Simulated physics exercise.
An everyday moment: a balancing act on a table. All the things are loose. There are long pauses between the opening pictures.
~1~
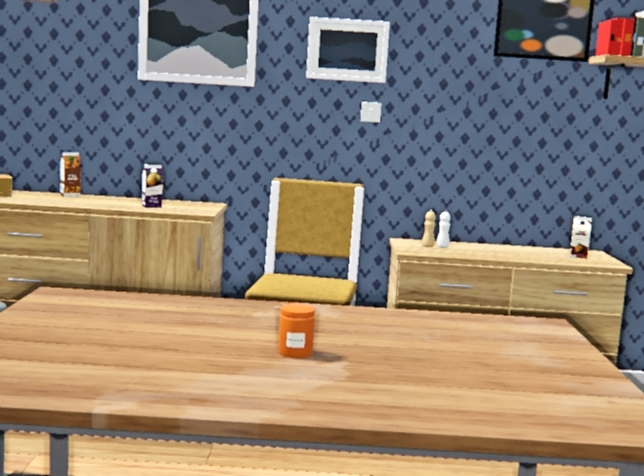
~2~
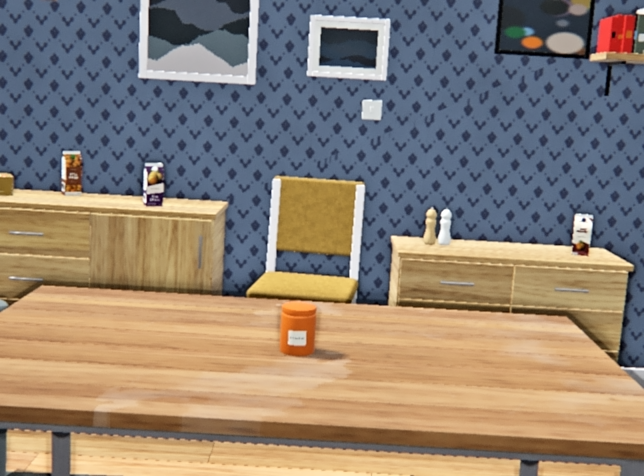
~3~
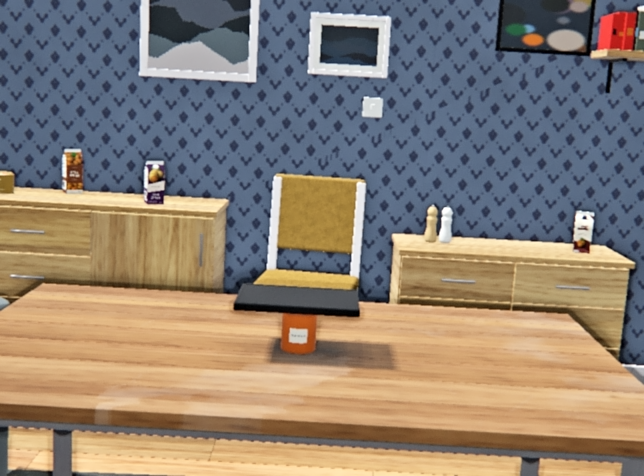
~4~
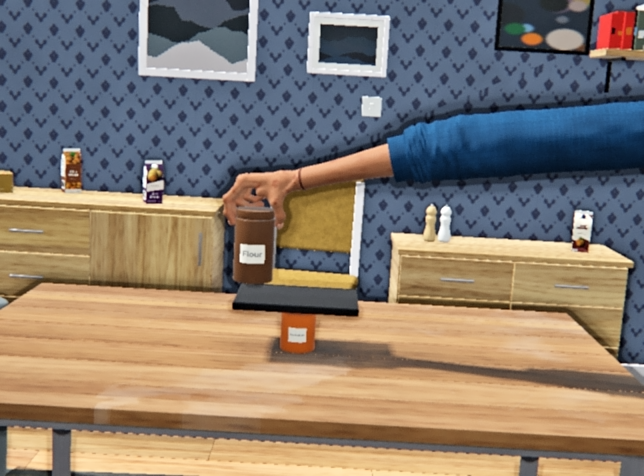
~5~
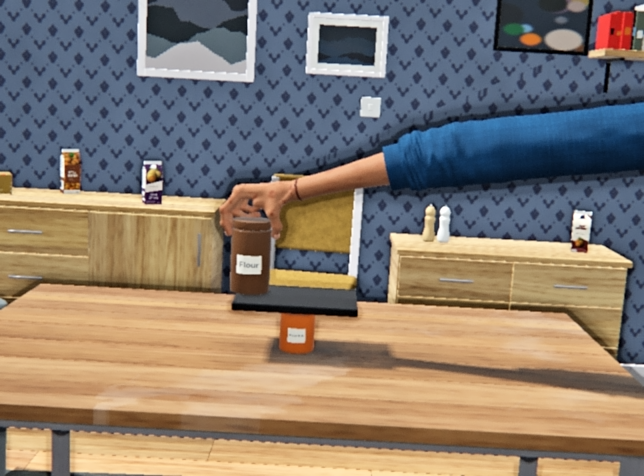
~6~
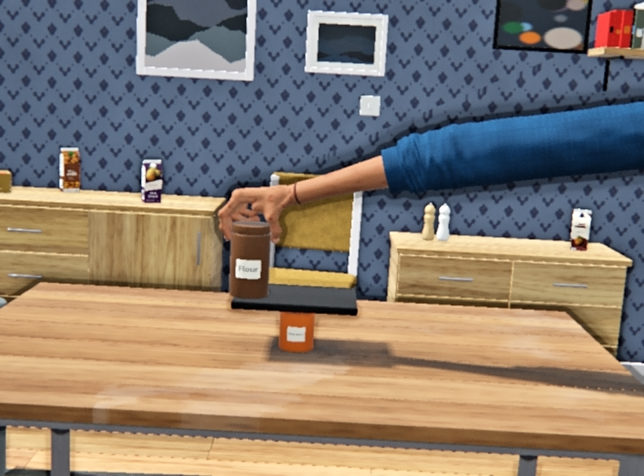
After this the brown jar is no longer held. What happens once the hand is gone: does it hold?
Outcome: The stack gives way.
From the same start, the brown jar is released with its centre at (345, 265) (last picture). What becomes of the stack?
Then it comes apart.
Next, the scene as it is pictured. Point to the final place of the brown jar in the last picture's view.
Around (180, 332).
Then, 0.30 s later than the last frame, brown jar now fallen; black lid tilted by 37°.
Then, 0.40 s later than the last frame, black lid tilted by 64°.
Then, 0.80 s later than the last frame, black lid tilted by 44°.
When it is over, fallen, brown jar; lying over in the stack, black lid; orange jar as before. End places, in pixels of the last picture, brown jar near (180, 332). The stack loses its balance.
